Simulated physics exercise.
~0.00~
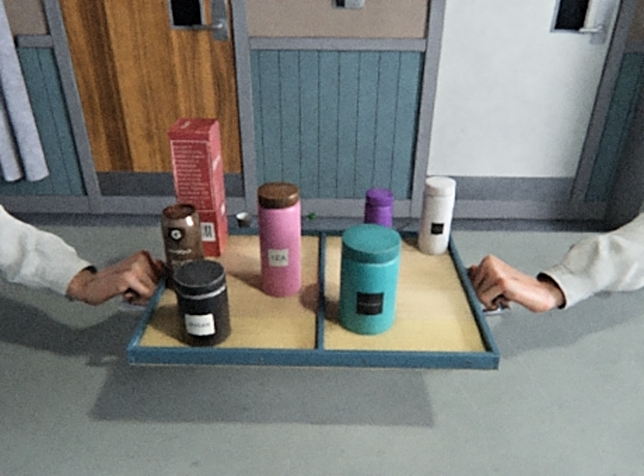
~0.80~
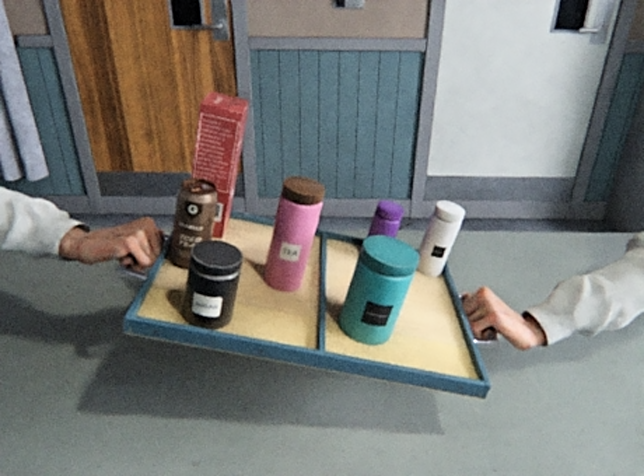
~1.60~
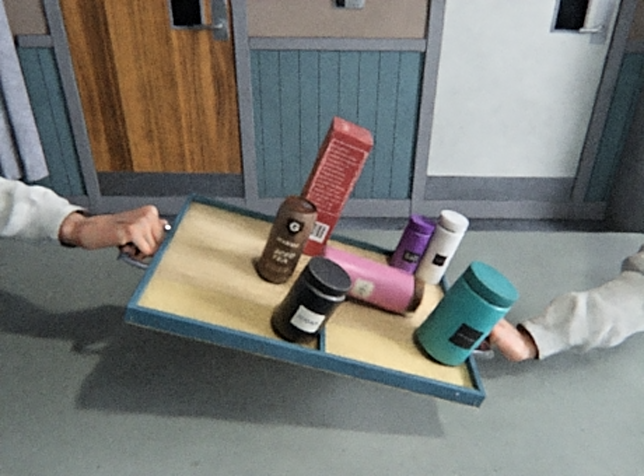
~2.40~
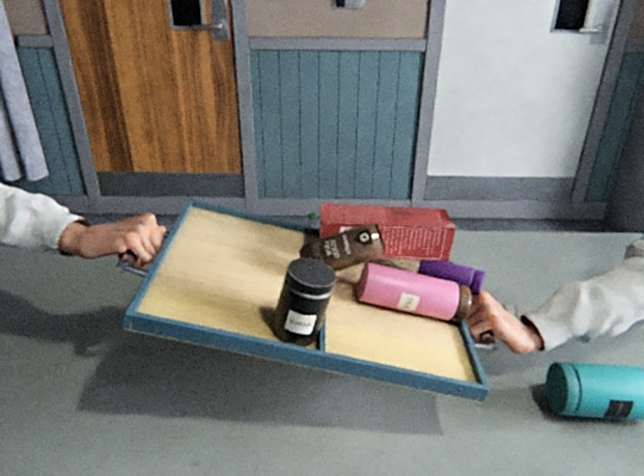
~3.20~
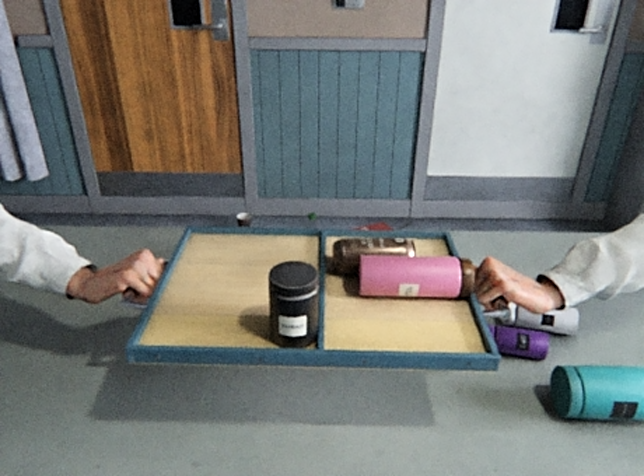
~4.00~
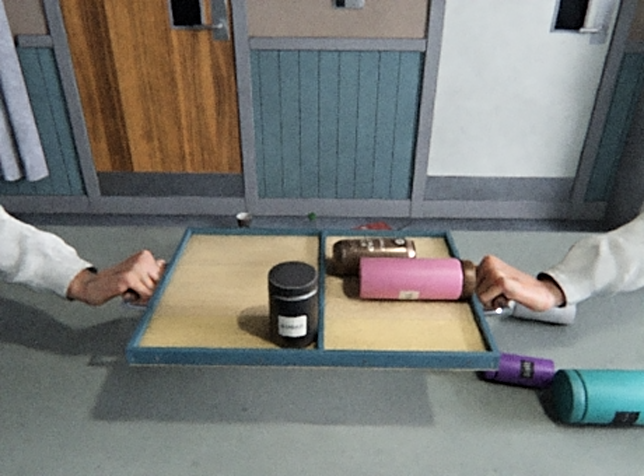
In a hallway, two hands tilt a tray rightward, spilling four containers, then level it.
